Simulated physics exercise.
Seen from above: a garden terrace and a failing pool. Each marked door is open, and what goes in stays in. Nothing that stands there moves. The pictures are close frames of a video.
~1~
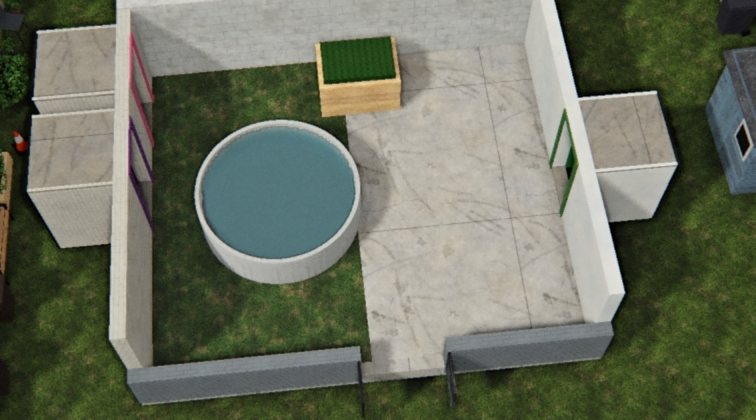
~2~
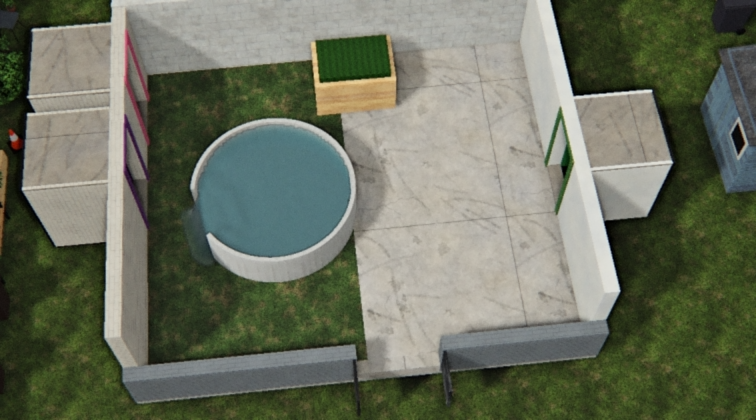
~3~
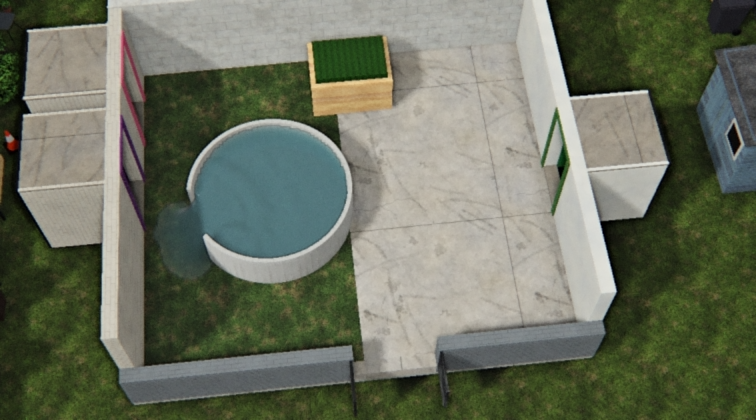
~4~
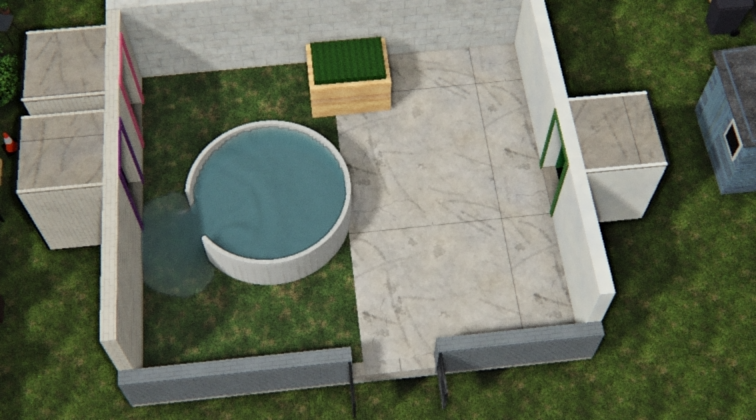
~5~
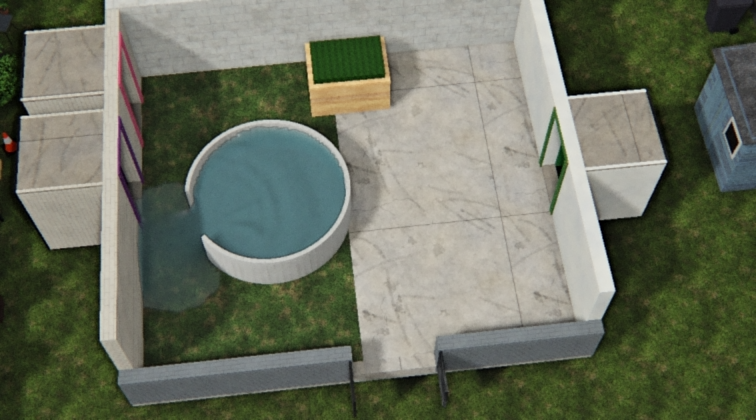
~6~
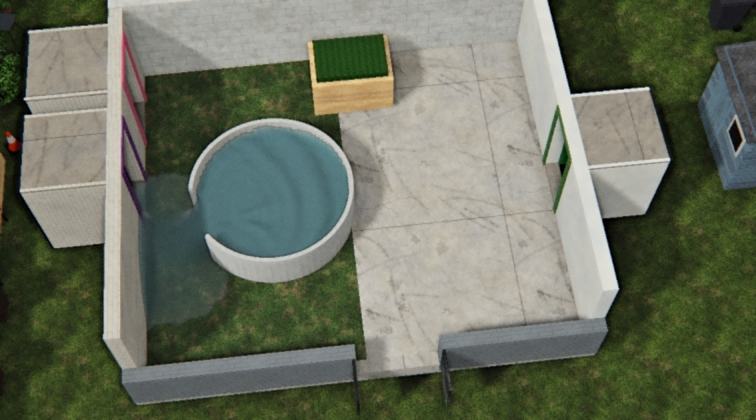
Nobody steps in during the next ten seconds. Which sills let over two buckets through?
In the end: The pink door lets in a lot; the green door admits no more than that; the purple door lets in a lot.
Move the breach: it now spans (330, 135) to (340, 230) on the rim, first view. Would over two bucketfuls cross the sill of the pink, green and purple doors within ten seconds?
Pink takes less; green is over; purple keeps below it.
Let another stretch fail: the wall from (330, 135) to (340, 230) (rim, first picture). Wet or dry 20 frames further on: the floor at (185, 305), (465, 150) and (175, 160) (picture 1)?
In that order: No water, covered, not flooded.
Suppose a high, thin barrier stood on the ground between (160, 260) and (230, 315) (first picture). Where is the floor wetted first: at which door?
It is the purple-painted one.
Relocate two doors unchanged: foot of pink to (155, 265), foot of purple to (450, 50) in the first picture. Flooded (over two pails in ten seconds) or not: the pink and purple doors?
One by one: Pink is over, purple stays under.
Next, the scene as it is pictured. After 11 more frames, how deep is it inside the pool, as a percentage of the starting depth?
I make it 66 per cent.
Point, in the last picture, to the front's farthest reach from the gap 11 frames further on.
Around (146, 85).
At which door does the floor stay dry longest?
It is the green door.
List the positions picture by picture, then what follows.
The round pool at (278, 191) is whole and still, in the first picture.
The front is at (192, 211), out from the gap at (202, 226), in the second picture.
The front is at (161, 218), out from the gap at (199, 229), in the third picture.
The front is at (147, 280), out from the gap at (198, 231), in the fourth picture.
Water pours out at (197, 230) and has run to (144, 302), in the fifth picture.
The front is at (148, 327), out from the gap at (201, 228), in the sixth picture.
A moment on, water covers 15 % of the floor; the pink door not reached, the green door not reached, the purple door over two buckets in.
Next, water covers 25 % of the floor; the pink door wet at the sill, nothing in, the green door not reached, the purple door far over two buckets in.
Then, water covers 40 % of the floor; the pink door under two buckets in, the green door not reached, the purple door far over two buckets in.
Later, water covers 75 % of the floor; the pink door over two buckets in, the green door not reached, the purple door far over two buckets in.
In the end, water covers 100 % of the floor; the pink door far over two buckets in, the green door wet at the sill, nothing in, the purple door far over two buckets in.
